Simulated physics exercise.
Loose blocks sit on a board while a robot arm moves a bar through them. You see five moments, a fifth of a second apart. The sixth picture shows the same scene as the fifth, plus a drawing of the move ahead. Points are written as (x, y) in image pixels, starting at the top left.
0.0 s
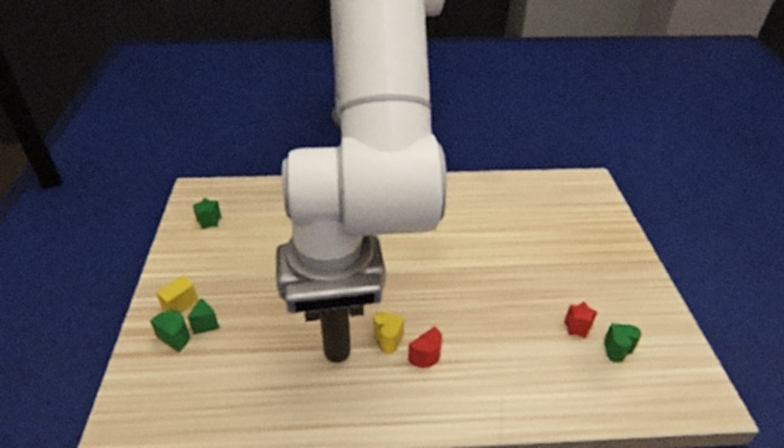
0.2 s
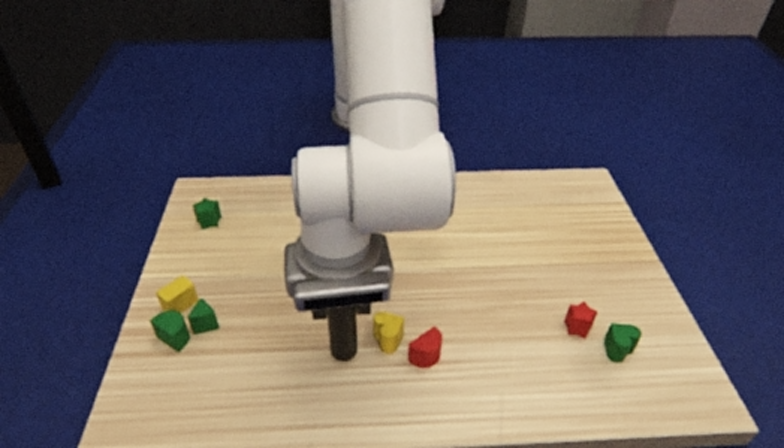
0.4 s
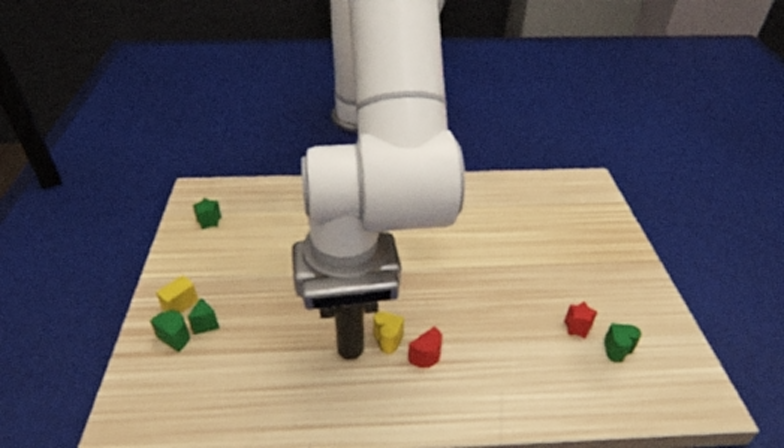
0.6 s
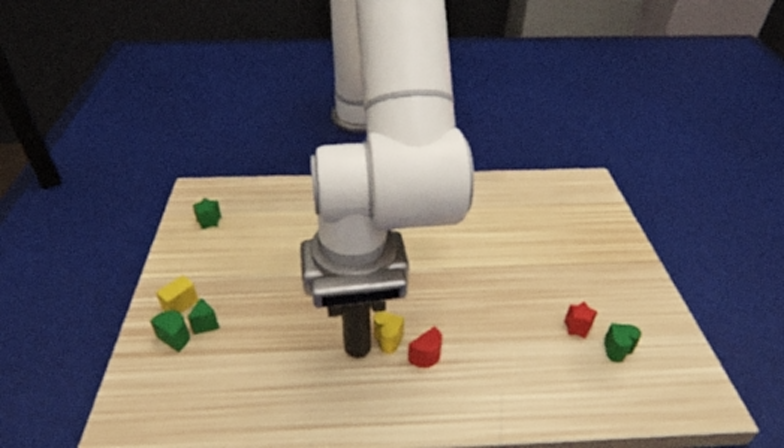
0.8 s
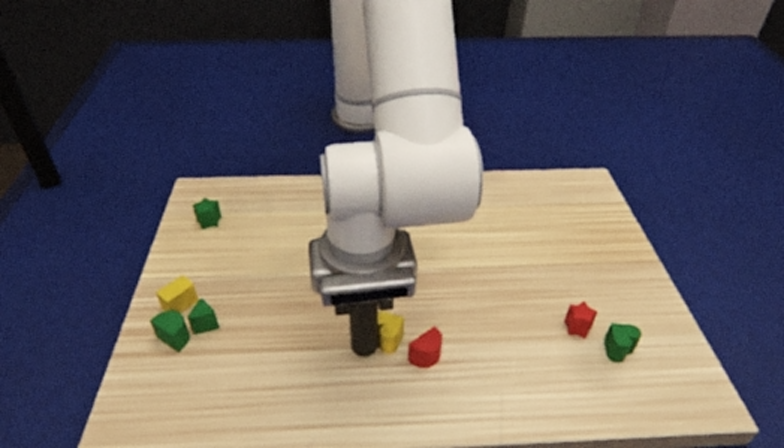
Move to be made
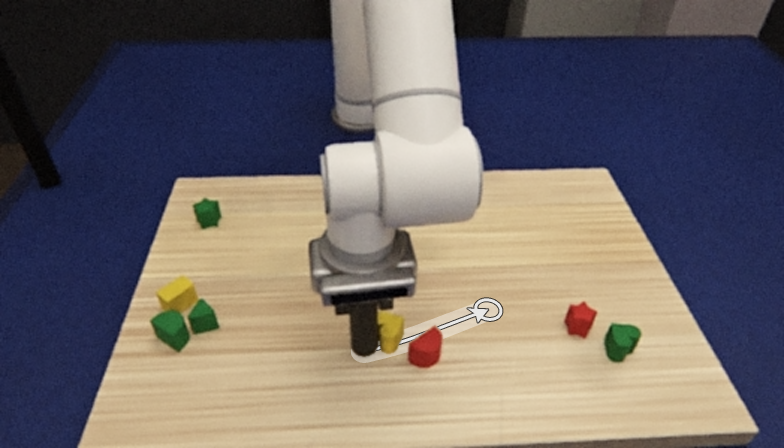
A white robot arm holding a dark bar upright slid slowly a short way to the right across a wooden board, up close to a yellow block, while the scattered red, green and yellow blocks stayed still.
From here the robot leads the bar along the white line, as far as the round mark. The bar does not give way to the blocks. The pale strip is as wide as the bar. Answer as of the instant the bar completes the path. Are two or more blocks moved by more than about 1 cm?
Going by the path, no.
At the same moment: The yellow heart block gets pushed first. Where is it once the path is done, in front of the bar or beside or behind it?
Beside or behind.
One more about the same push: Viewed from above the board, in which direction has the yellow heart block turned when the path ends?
Looking down on the board, it turns counter-clockwise.
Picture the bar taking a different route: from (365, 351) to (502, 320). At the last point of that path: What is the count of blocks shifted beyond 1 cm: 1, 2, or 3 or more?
When the path ends, I think you'll find one block out of place by more than 1 cm.
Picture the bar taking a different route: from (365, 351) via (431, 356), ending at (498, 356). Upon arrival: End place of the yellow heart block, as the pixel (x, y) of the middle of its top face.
My estimate: (406, 317).
The drawn path runs from (365, 351) by way of (409, 339) and (450, 324) to (488, 309).
What follows on the original path. One third of the way, bar at (410, 334); yellow heart block at (423, 307), turned 30° anticlockwise.
Two thirds of the way, bar at (451, 318); yellow heart block at (442, 291), turned 90° anticlockwise.
At the end, bar at (489, 304); yellow heart block at (443, 290), turned 95° anticlockwise; red D-shaped block not moved.
